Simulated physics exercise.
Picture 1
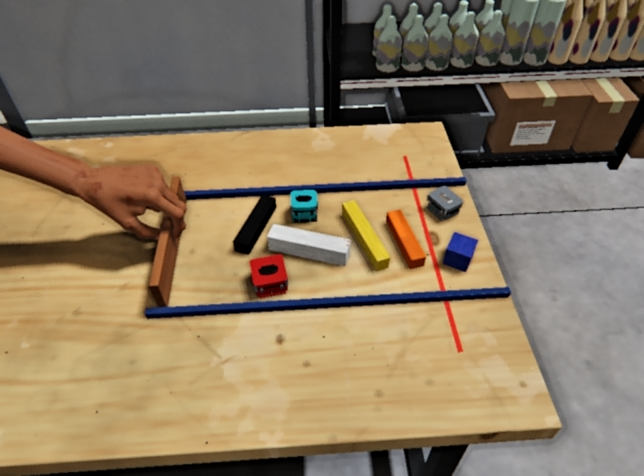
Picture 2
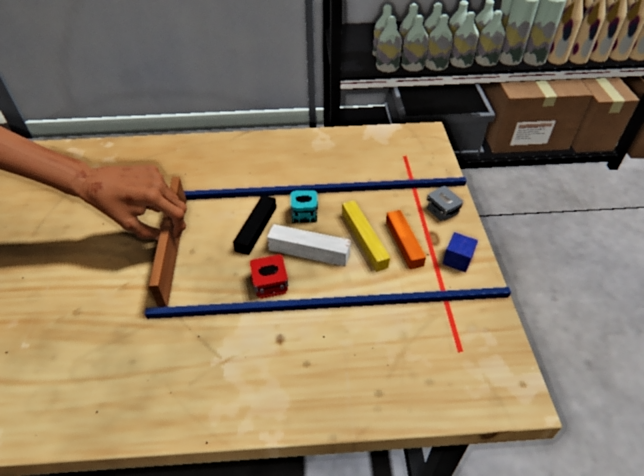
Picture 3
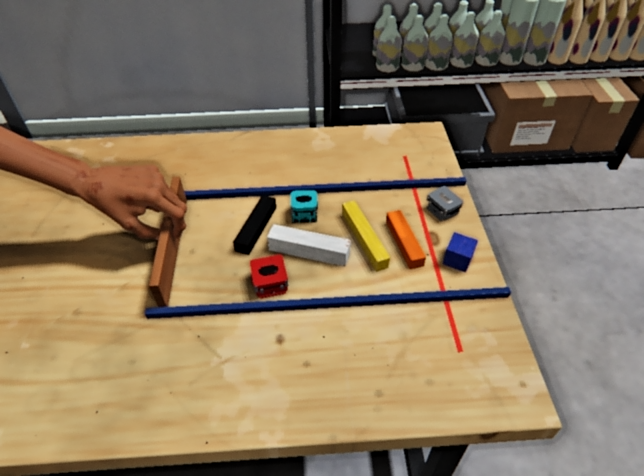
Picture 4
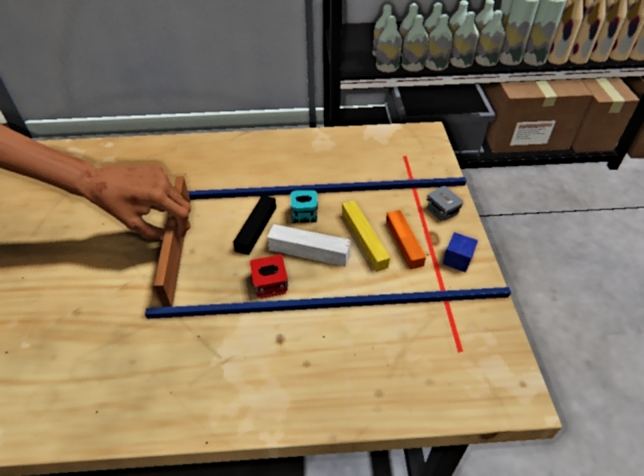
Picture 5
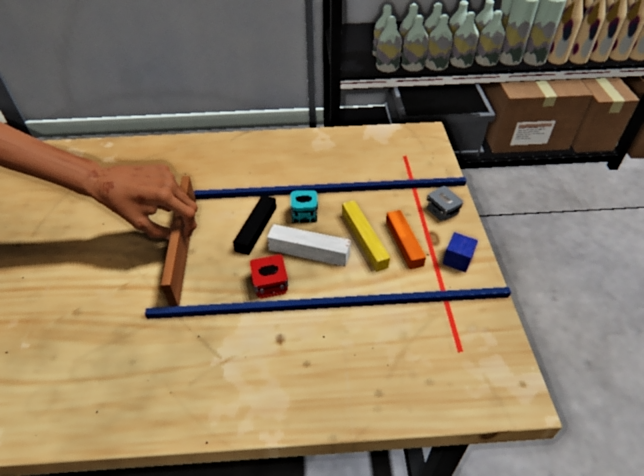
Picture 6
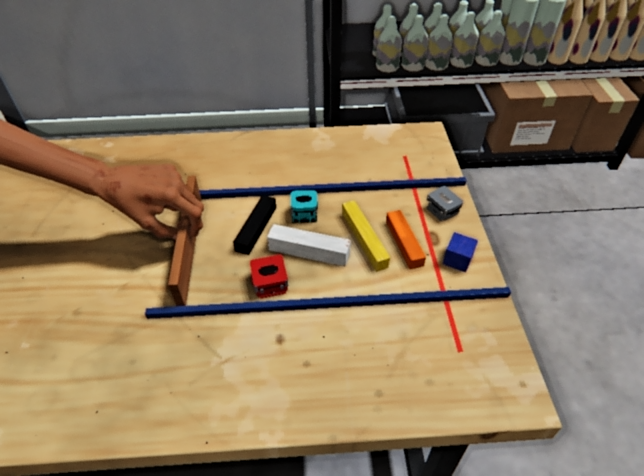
The clip opens on a wooden table where a hand holds an upright board at the left of two blue rails, with eight colored sticks and blocks lying still between them, some near a red line. The hand then slides the board slightly right, without touching any of the pieces, which stay in place.
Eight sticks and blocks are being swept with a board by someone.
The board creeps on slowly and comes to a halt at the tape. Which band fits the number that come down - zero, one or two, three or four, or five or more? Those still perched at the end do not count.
Turns out three or four get pushed past the edge and drop.
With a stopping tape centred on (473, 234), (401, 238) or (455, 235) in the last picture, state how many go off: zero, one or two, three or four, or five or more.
Going tape by tape, I get more than four, then just one or two, then more than four.
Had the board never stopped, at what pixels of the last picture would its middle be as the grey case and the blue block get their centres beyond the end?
First one: Around (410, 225). Other one: Around (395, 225).
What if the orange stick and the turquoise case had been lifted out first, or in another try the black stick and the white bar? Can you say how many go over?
Tally per try: 1 / 1.
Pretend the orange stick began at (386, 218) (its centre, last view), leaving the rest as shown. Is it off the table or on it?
In the end it falls away.
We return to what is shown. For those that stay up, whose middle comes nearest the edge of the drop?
It's the yellow bar.
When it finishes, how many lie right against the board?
It's touching 2 at the end.
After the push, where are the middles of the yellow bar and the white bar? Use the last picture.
Result: One at about (477, 220), the other at about (467, 240).
Soon after, none off yet; grey case at rest near (444, 205); blue block at rest near (460, 252); orange stick at rest near (405, 239).
At rest, the number that fall off is three or four; fallen, orange stick, blue block and grey case.
